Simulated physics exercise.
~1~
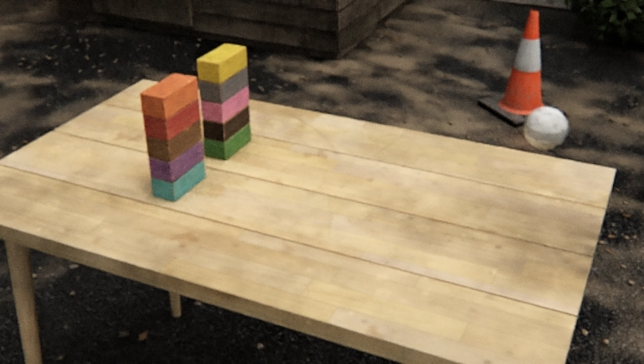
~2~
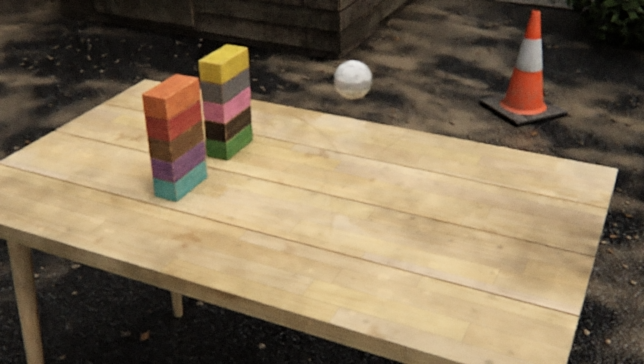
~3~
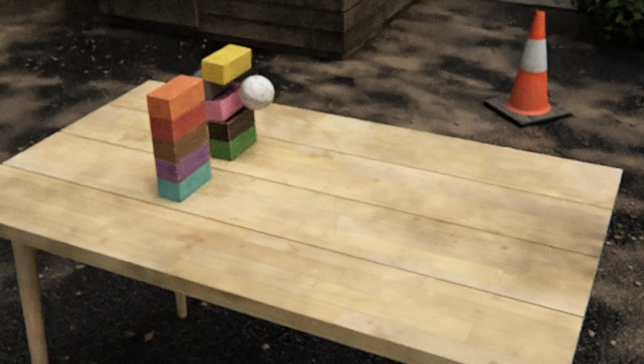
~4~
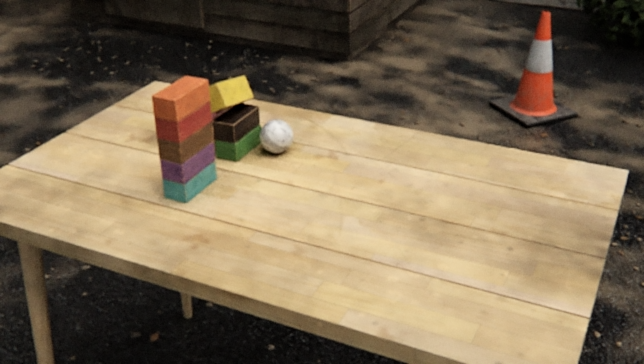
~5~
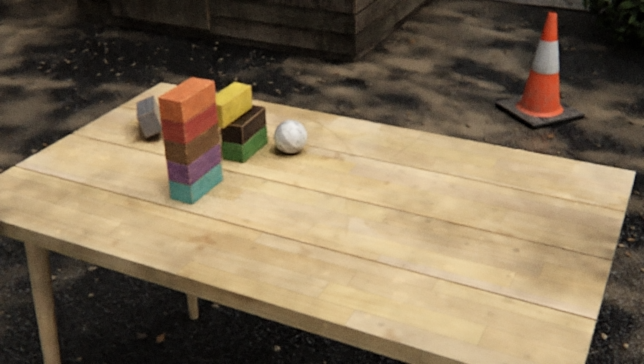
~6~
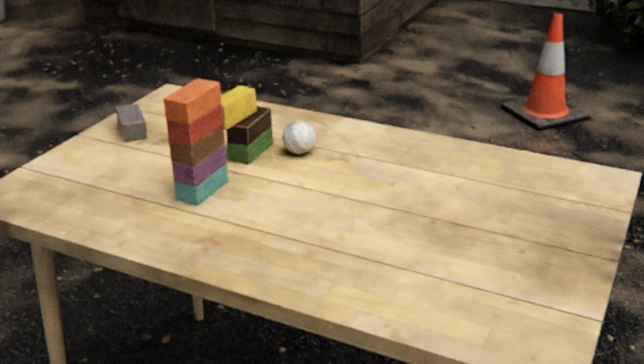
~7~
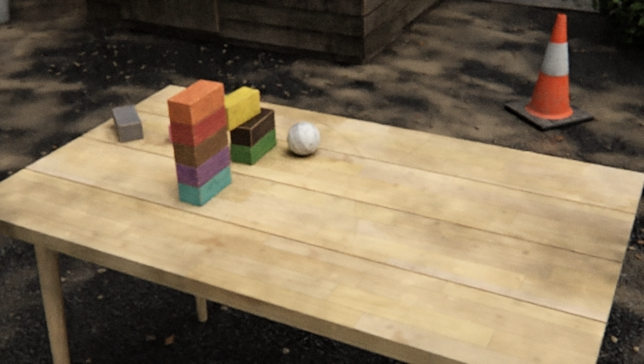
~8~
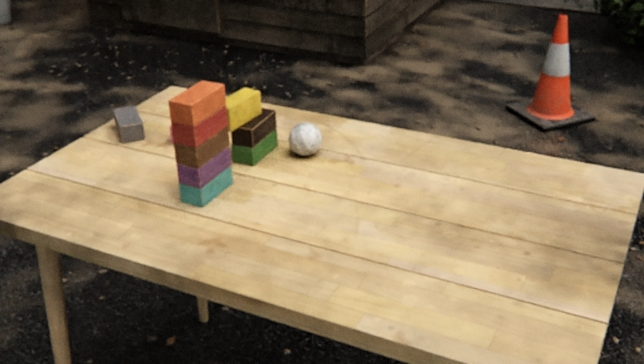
A white ball flies in from the right, past an orange and white traffic cone, towards two stacks of coloured blocks on a pale wooden table outdoors, seen from above at an angle. The nearer stack has orange on top and turquoise at the base; the one behind runs from yellow down to green. The ball strikes the rear stack, knocking out the grey and pink blocks as the yellow one drops. The grey block tumbles left, and the ball settles just right of the stack. Finally, the yellow block rests beside the black and green ones, while the front stack still stands.
